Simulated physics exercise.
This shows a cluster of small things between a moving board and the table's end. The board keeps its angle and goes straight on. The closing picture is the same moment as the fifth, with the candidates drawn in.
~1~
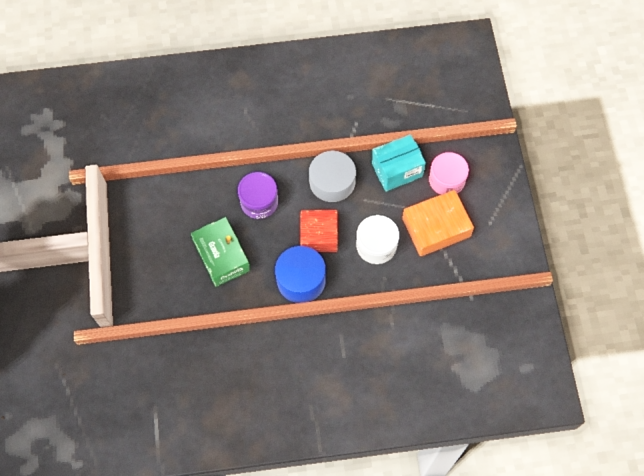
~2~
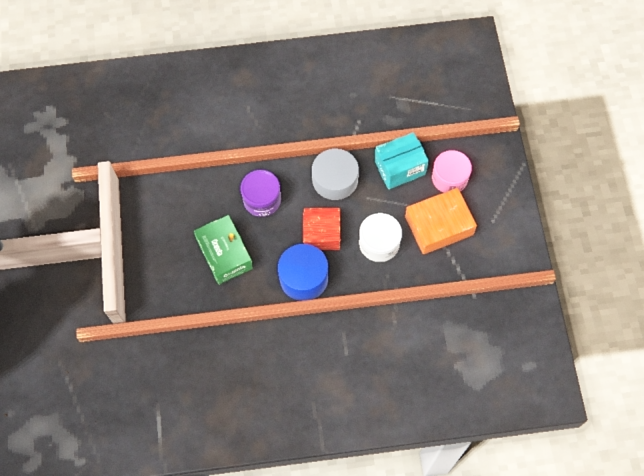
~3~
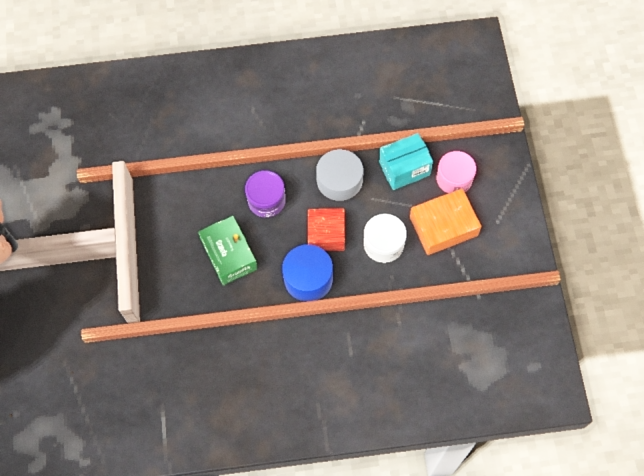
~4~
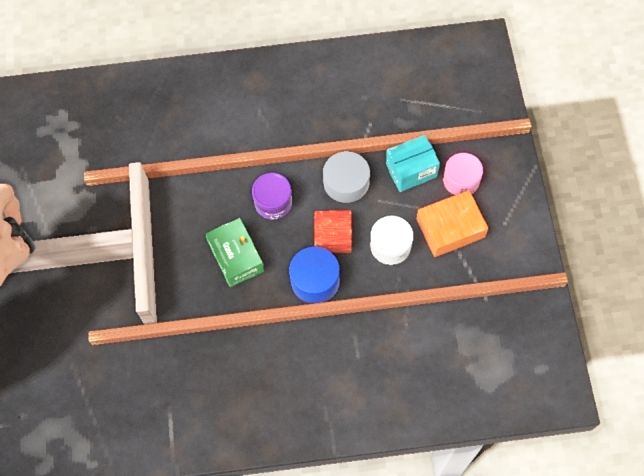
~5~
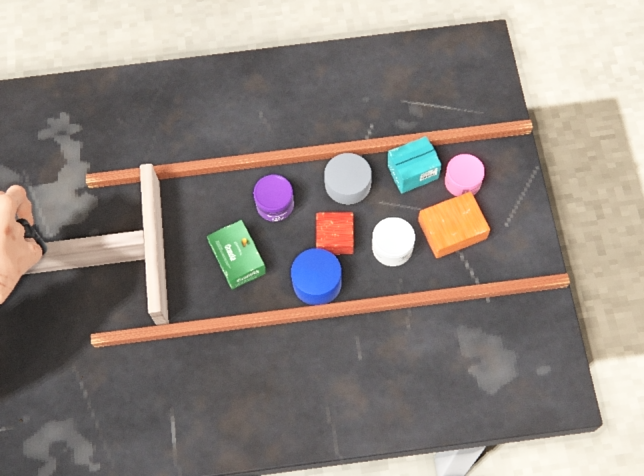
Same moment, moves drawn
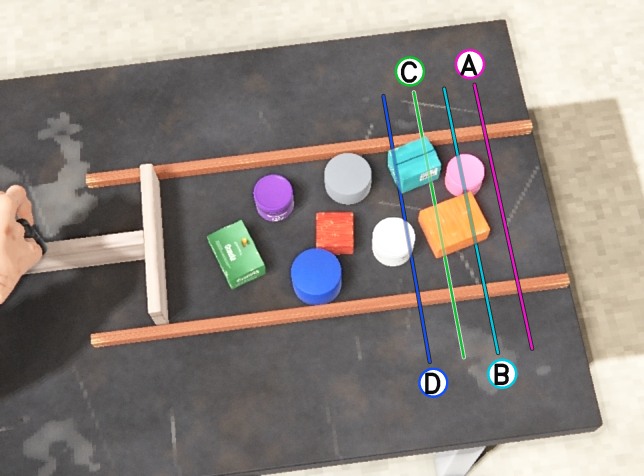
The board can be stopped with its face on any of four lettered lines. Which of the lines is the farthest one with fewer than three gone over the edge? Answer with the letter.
Stop at C.
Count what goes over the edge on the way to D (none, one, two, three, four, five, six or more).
In all, none.
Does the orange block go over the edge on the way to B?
Yes.
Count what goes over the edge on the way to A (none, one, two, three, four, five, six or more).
In all, six or more.
On the marked copy, A at (502, 209); B at (470, 213); C at (437, 217); D at (405, 221).
Taking C. A third of the way, board (254, 223); blue tin (332, 277); green box (284, 252).
Two thirds of the way, board (358, 210); orange block (502, 211); pink jar (482, 176).
When it is over, board (435, 200); orange block over the edge; pink jar (537, 166); one fallen.
As for the rest, A drops six; B drops three; D is within the limit but short.
